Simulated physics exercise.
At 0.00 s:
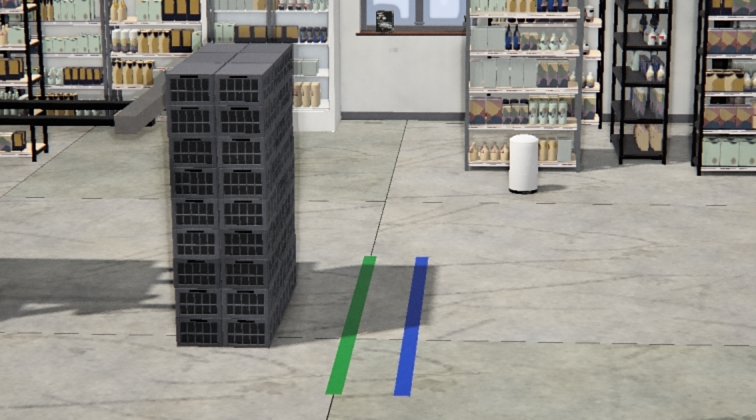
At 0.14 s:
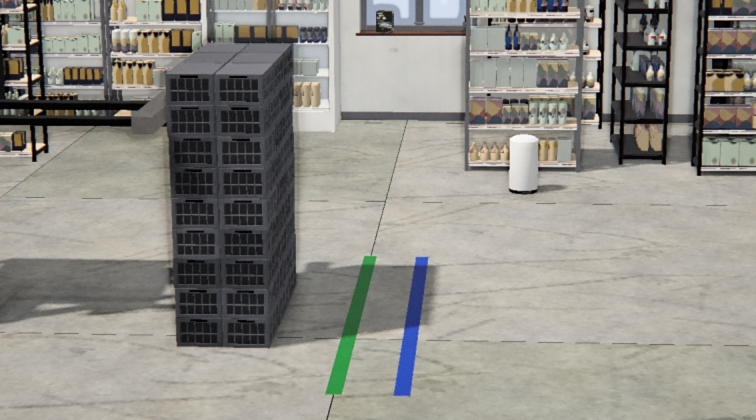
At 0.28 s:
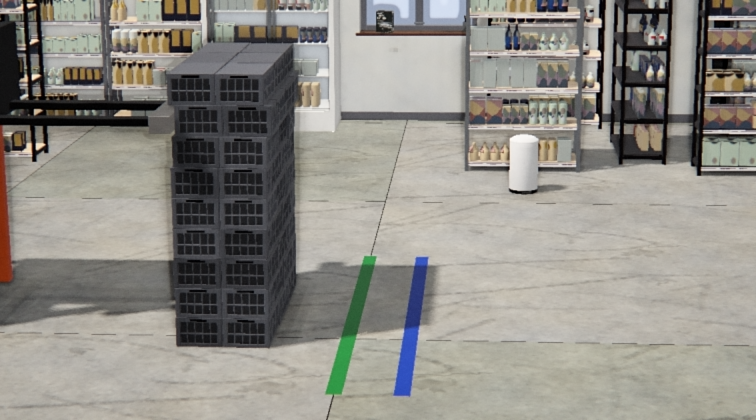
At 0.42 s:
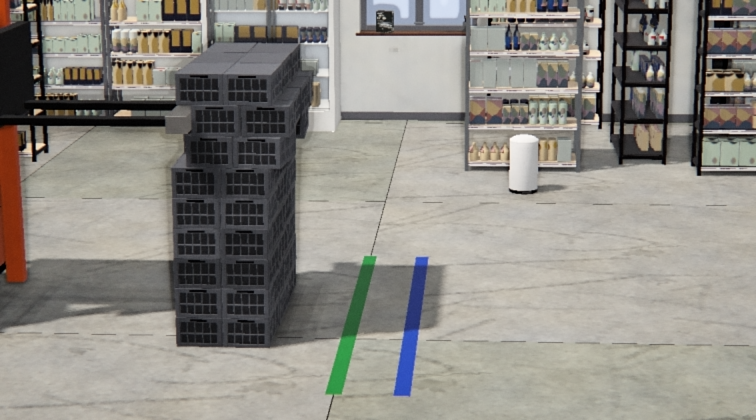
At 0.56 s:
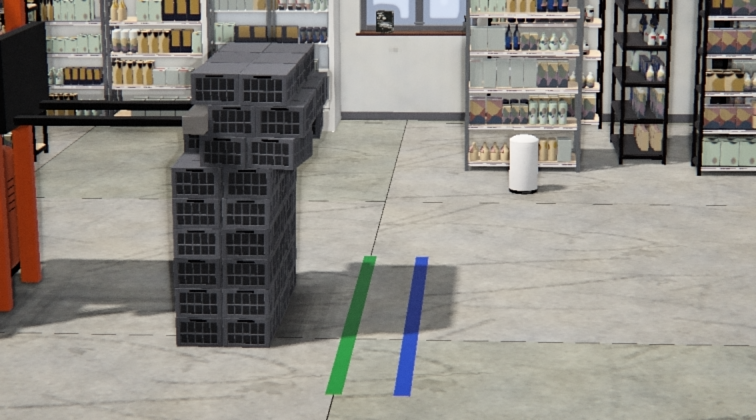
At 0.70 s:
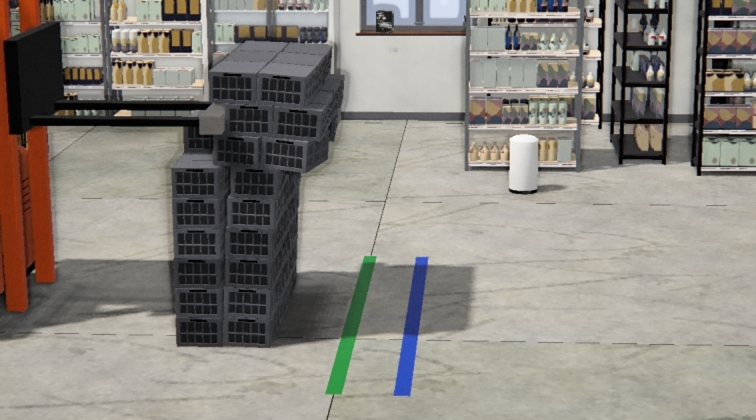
A tall stack of dark crates shifts rightward at its upper layers as a forklift's beam pushes in from the left.
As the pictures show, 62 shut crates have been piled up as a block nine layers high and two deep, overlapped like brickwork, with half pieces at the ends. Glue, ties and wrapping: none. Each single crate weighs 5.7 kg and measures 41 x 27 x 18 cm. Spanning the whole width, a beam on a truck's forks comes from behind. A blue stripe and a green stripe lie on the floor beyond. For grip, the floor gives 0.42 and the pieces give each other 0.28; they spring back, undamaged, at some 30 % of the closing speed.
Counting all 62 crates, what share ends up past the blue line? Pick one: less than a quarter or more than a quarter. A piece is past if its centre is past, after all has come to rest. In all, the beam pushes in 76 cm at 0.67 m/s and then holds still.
Over a quarter.
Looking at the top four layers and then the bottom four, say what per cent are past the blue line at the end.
I'd put the top at 80 per cent and the bottom at 0 per cent.
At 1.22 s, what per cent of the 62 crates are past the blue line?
5 %.
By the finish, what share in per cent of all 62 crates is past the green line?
I'd put it at around 50 per cent of them.
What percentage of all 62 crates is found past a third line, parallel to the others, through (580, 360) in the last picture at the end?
Estimate: About 15 percent.
By 1.22 s, 3 of the 62 crates past the blue line.
By 1.84 s, 22 of the 62 crates past the blue line.
When it is over (3.5 s), 25 of the 62 crates past the blue line. That is 40 per cent.
